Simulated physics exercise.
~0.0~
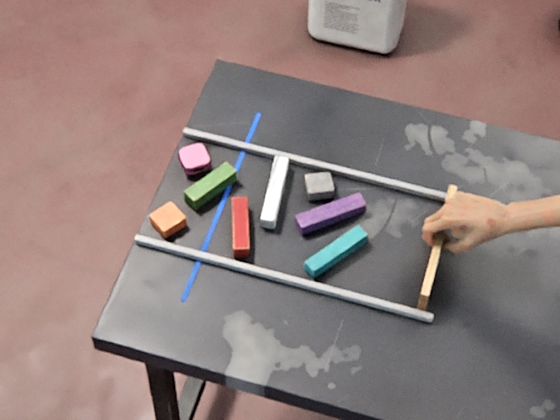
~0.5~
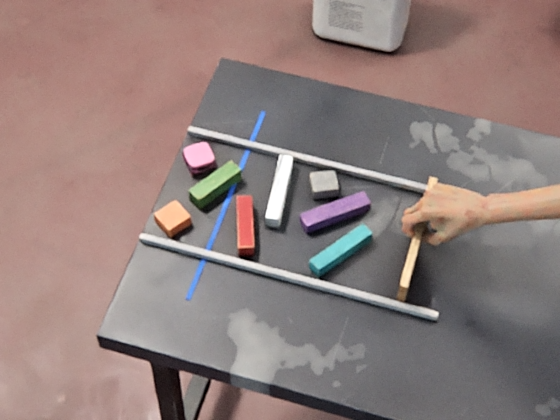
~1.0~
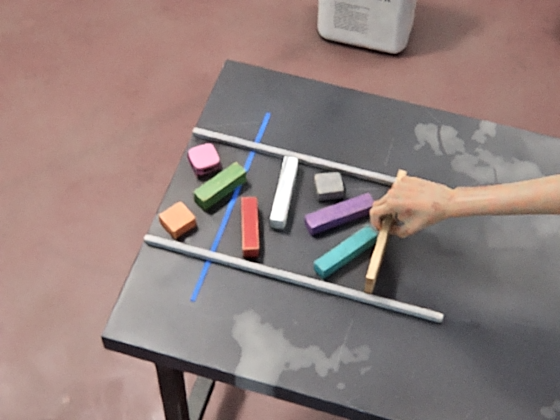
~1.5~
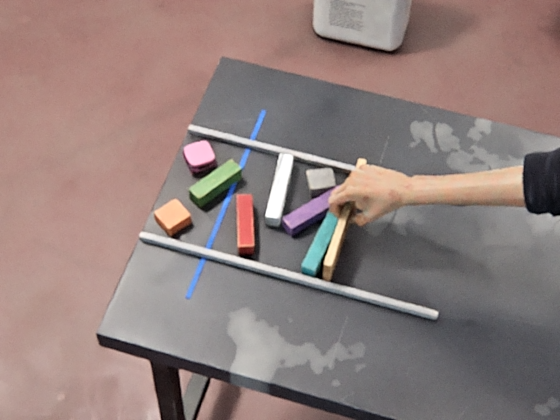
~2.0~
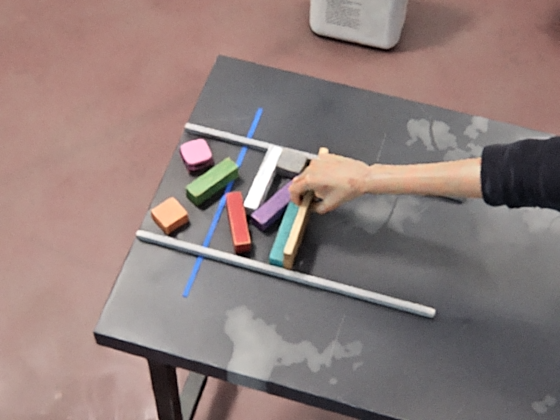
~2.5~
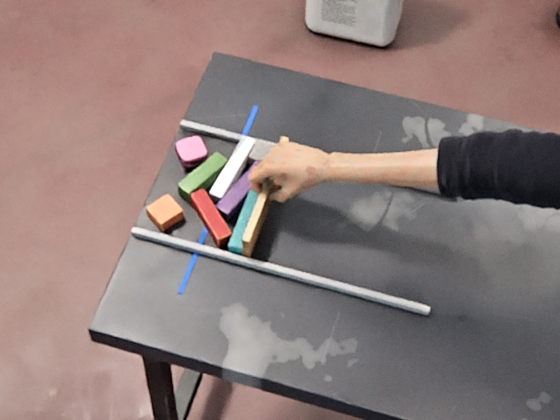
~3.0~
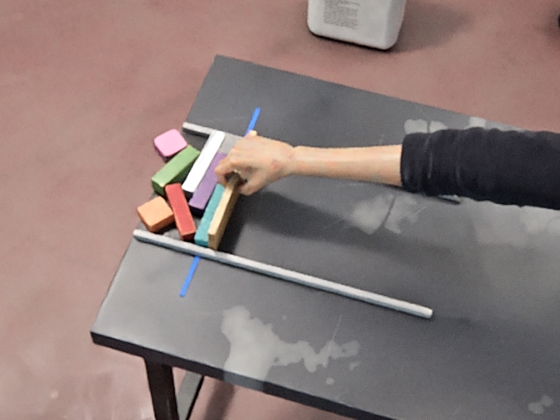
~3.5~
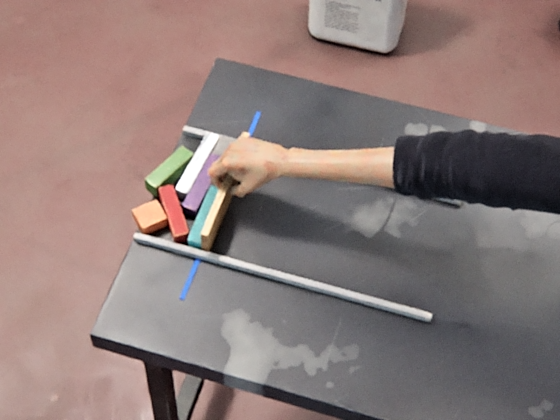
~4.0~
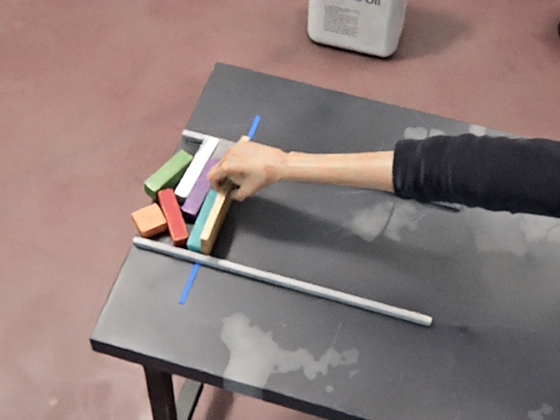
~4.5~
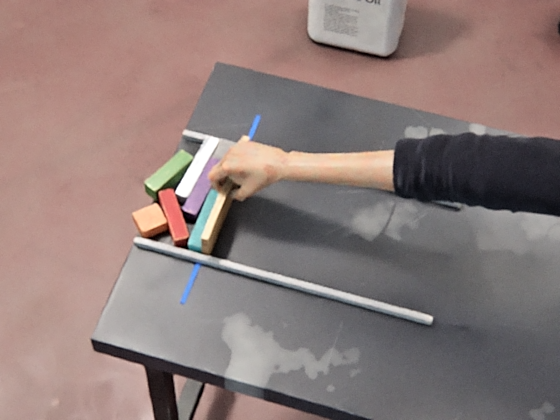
To begin with, a hand holds a wooden board upright at the right of two metal rails on a dark table, with colourful blocks and bars scattered to its left. The hand slides the board left, and it meets the turquoise bar, then pushes it against the purple one. The grey block, white bar and red bar are swept along too, bunching up across the blue tape. The pack shoves the green, orange and pink pieces toward the table's left edge. The pink block drops out of sight, and the board stops near the tape, with the other pieces crowded at the edge.
